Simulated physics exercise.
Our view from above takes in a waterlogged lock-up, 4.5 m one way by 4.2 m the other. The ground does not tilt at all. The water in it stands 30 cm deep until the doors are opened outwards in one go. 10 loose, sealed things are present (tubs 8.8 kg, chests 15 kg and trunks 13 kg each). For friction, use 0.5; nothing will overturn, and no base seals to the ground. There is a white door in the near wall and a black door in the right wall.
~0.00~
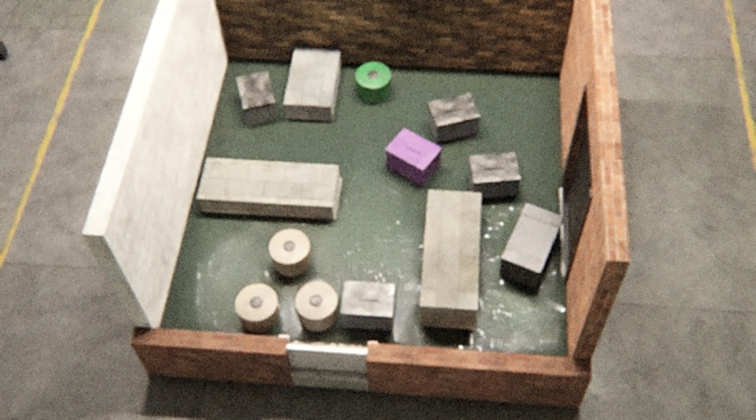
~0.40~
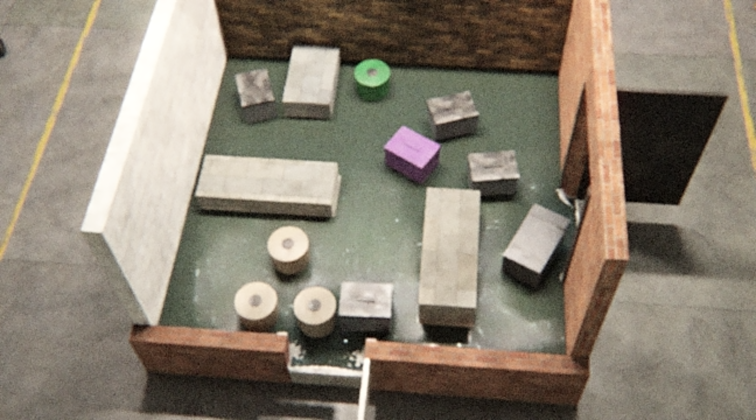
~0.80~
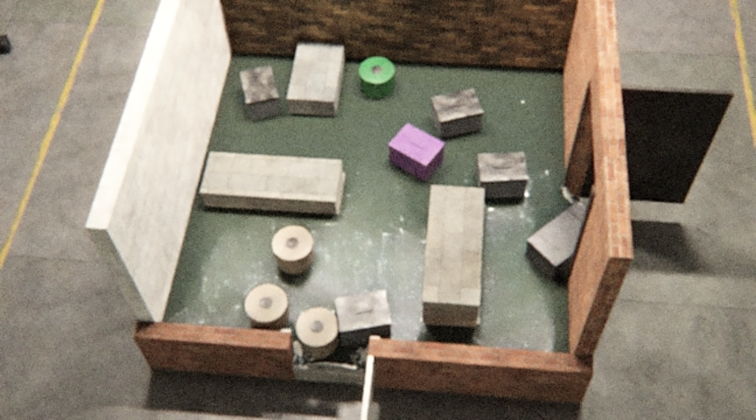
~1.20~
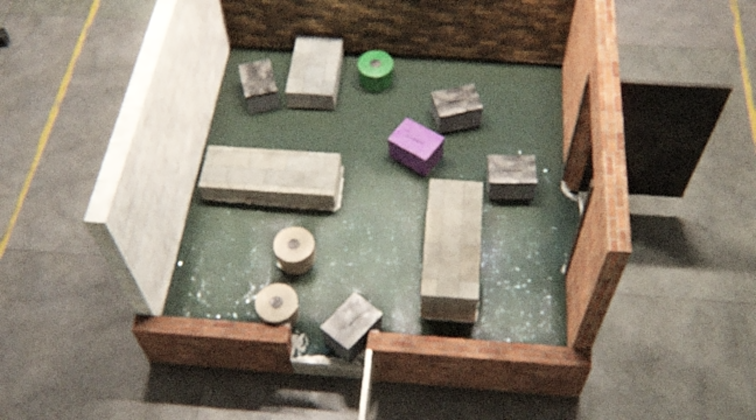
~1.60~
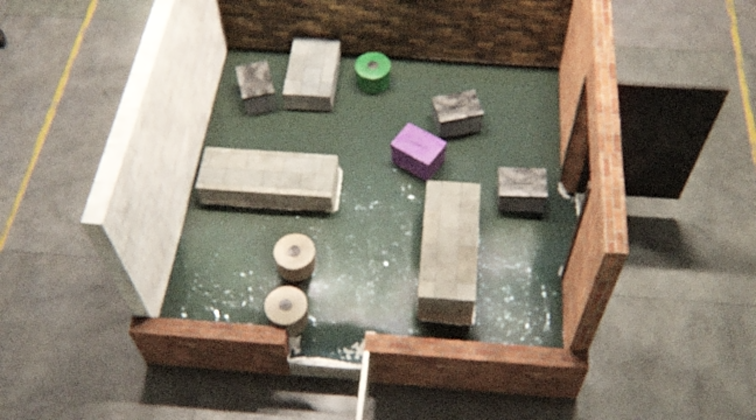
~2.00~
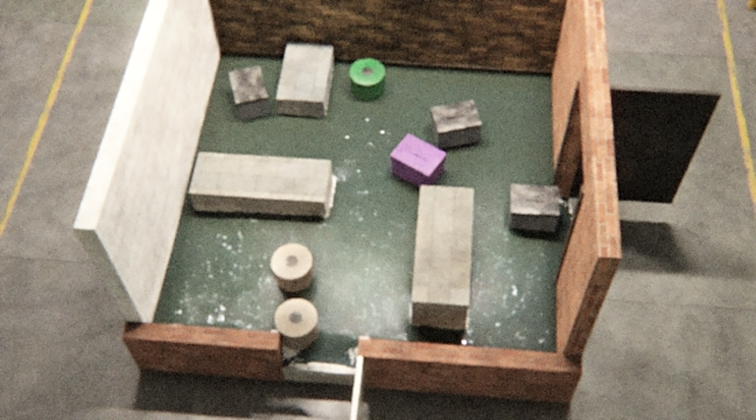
The footage shows a flooded room from above as a white near door and a black right door open; a grey box drifts out on the right, then a drum and another box leave through the near doorway.
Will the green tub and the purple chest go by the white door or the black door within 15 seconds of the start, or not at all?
Green tub: Neither; purple chest: Black door.
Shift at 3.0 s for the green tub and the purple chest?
Shifts: Around 20 and 40 cm.
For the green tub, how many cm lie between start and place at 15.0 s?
60 cm.
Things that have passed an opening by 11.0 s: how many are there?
8.
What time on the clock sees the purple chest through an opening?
It should be at around 7.0 seconds.
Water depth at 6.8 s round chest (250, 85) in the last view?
Depth: Near 17 cm.
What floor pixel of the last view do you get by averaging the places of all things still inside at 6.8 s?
It sits at about (453, 180).
After 3.0 s the green tub is near (377, 80), 0.2 m from its start, afloat; the purple chest is near (434, 166), 0.4 m from its start, afloat; 5 of 10 are out; 5 afloat.
After 6.8 s the green tub is near (399, 78), 0.4 m from its start, afloat; the purple chest is near (569, 231), 2.2 m from its start, afloat; 6 of 10 are out; 4 afloat.
After 11.0 s the green tub is near (401, 87), 0.5 m from its start, afloat; the purple chest has gone out by the black door; 8 of 10 are out; 2 afloat.
After 15.0 s the green tub is near (416, 91), 0.7 m from its start, afloat; the purple chest has gone out by the black door; 8 of 10 are out; 2 afloat.
